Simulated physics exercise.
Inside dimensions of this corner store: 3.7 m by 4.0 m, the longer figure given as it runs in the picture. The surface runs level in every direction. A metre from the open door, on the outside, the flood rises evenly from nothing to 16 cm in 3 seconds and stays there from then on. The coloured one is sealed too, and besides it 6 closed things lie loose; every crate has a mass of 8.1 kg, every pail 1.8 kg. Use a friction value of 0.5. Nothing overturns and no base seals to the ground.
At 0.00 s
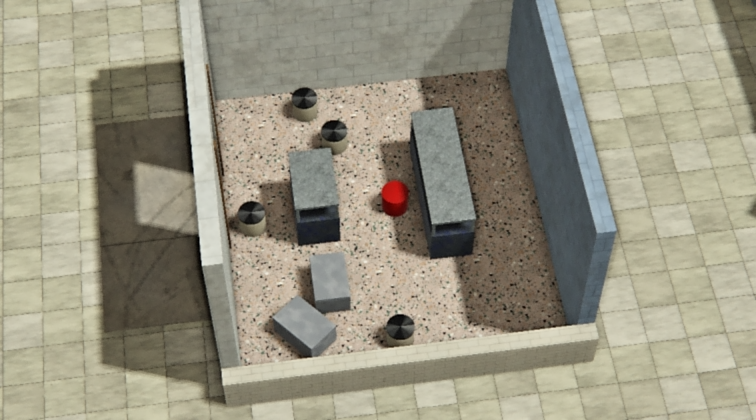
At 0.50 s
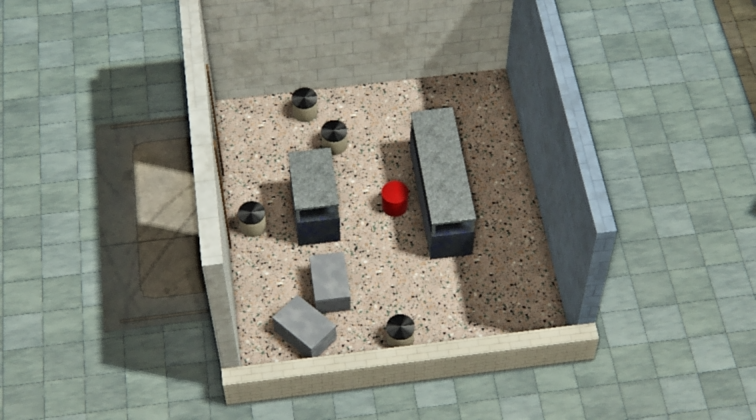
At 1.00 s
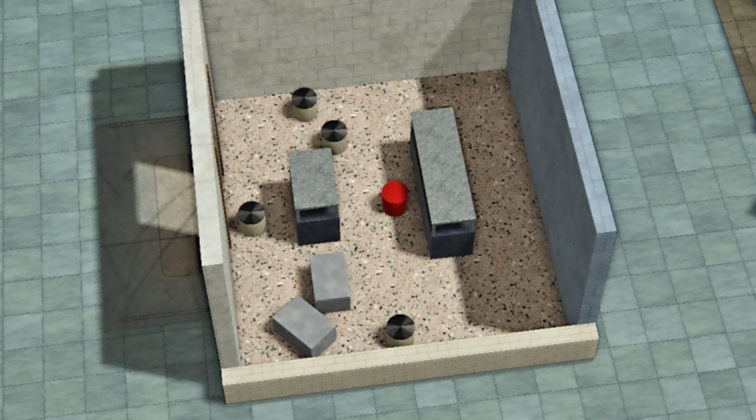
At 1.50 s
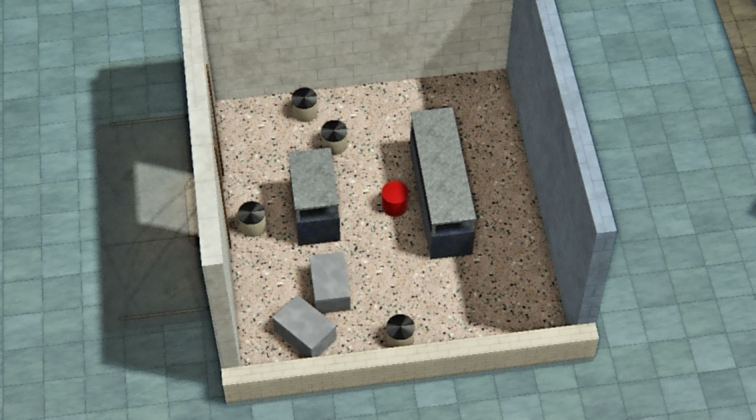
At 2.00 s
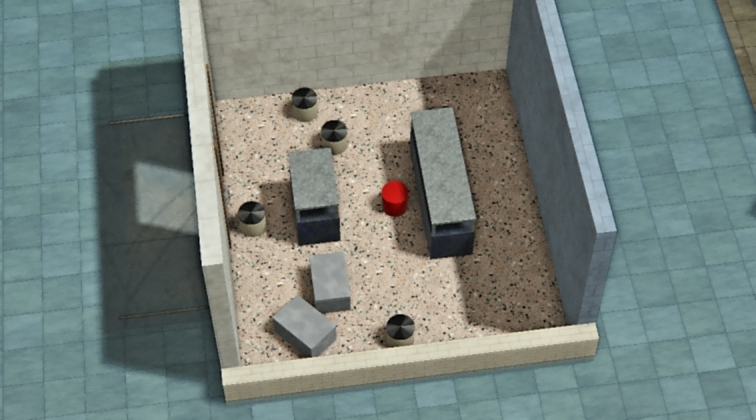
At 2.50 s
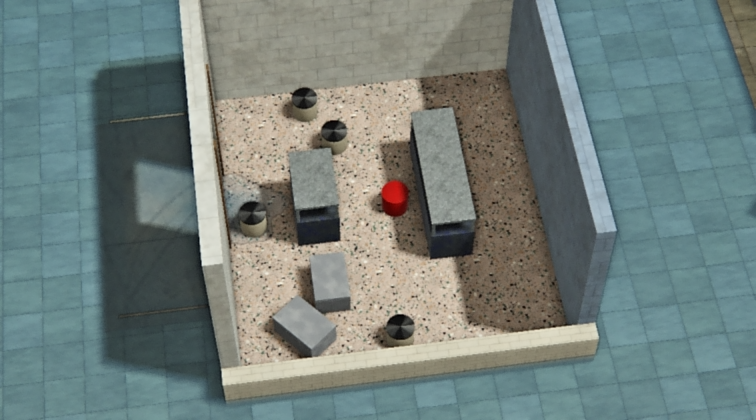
In the video, the pale paving around a roofless walled room turns blue-green as water deepens over it, then a small watery patch appears inside by the left wall, while the red pail, grey blocks and dark-topped containers stay still.
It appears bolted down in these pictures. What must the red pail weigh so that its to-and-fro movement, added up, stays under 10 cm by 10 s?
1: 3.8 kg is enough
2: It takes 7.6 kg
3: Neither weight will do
1.
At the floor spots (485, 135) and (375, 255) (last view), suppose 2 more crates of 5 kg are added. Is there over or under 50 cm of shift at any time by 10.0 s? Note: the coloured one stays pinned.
In order: Above the mark, within the mark.
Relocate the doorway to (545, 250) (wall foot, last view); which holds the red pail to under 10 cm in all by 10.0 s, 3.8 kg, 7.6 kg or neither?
Outcome - the lighter pick works.
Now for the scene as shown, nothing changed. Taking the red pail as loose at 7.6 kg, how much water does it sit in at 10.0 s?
Depth: Approx. 3 cm.
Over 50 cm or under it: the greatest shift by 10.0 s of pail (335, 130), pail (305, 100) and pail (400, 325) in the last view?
Beyond, beyond, beyond.
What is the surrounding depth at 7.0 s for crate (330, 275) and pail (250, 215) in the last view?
Depth approx. 2 cm / 8 cm.
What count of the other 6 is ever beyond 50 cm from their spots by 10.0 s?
Count: 5.
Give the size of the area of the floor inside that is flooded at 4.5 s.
Wet area: Approx. 5.0 m2.
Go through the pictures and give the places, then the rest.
The red pail at (395, 192) rests on the ground; 0.0 m2 under water; 0 of 7 have shifted, in the first frame.
The red pail at (395, 192), on the bottom; 0.0 m2 under water; 0 of 7 have shifted, in the second frame.
The red pail at (395, 192) rests on the ground; 0.0 m2 under water; 0 of 7 have shifted, in the third frame.
The red pail at (395, 192), on the bottom; water covers 0.0 m2; 0 of 7 have shifted, in the fourth frame.
The red pail at (395, 192), on the bottom; water covers 0.0 m2; 0 of 7 have shifted, in the fifth frame.
The red pail at (395, 192) rests on the ground; 0.4 m2 under water; 0 of 7 have shifted, in the sixth frame.
After 3.5 s the red pail would be 0 cm from its start with 3.8 kg and 0 cm from its start with 7.6 kg; 0 cm of water round it then.
After 4.5 s the red pail would be 0 cm from its start with 3.8 kg and 0 cm from its start with 7.6 kg; 0 cm of water round it then.
After 7.0 s the red pail would be 0 cm from its start with 3.8 kg and 0 cm from its start with 7.6 kg; 2 cm of water round it then.
After 10.0 s the red pail would be 0 cm from its start with 3.8 kg and 0 cm from its start with 7.6 kg; 3 cm of water round it then.
